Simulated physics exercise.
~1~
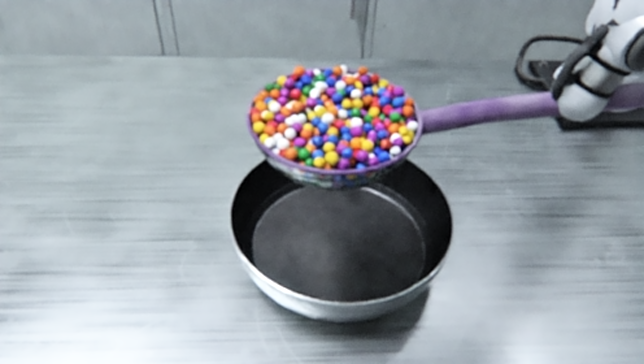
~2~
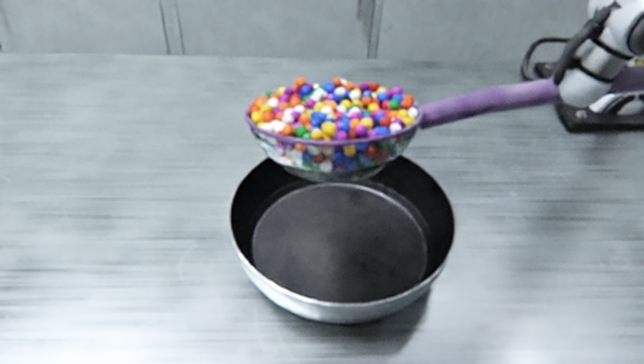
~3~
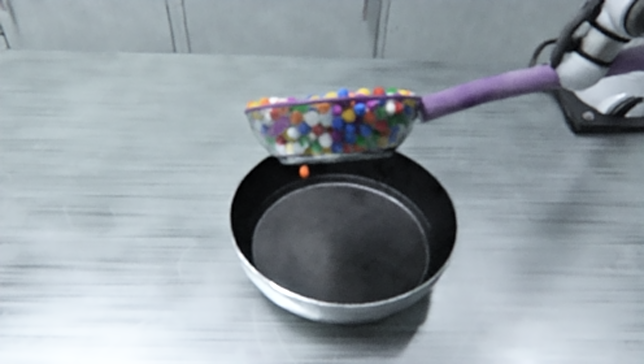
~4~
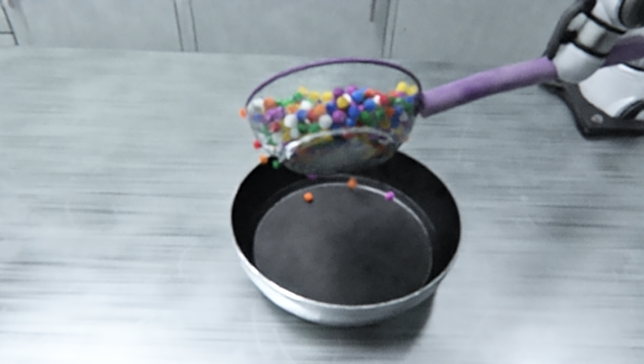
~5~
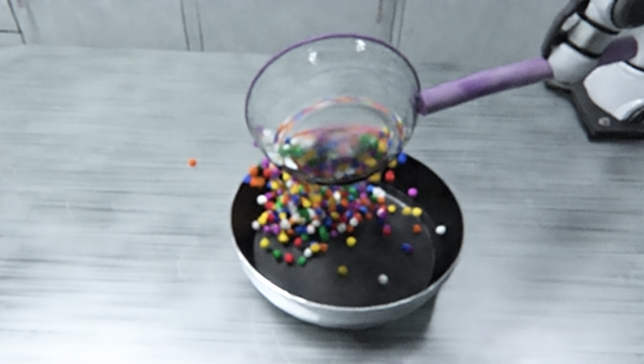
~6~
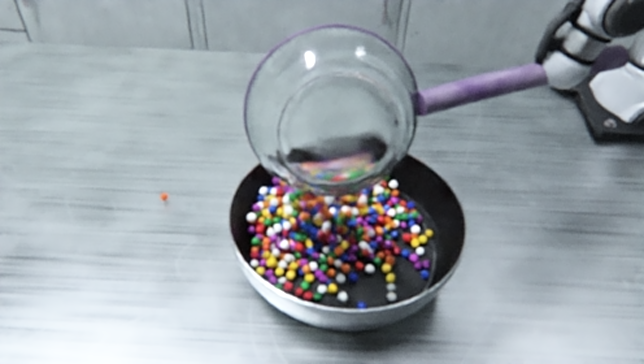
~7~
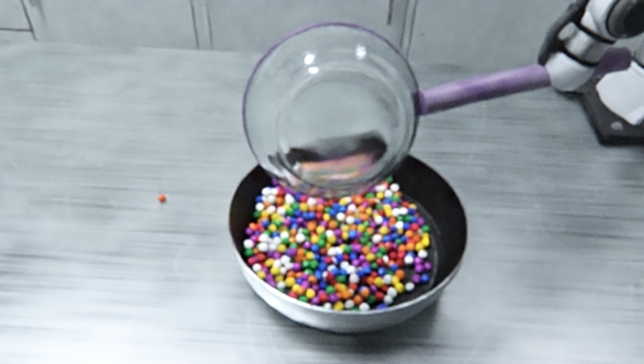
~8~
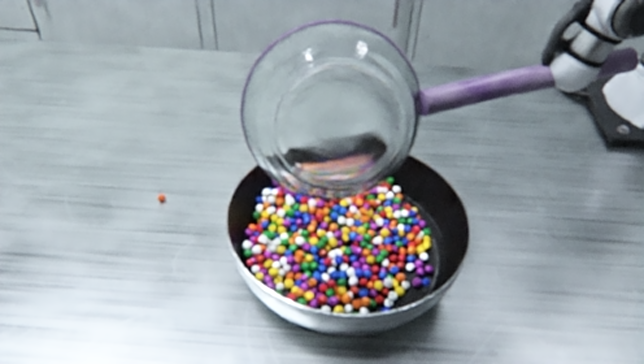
On a grey streaked tabletop, a robot arm tips a purple-handled clear ladle, emptying colourful beads into a dark pan, one landing outside.
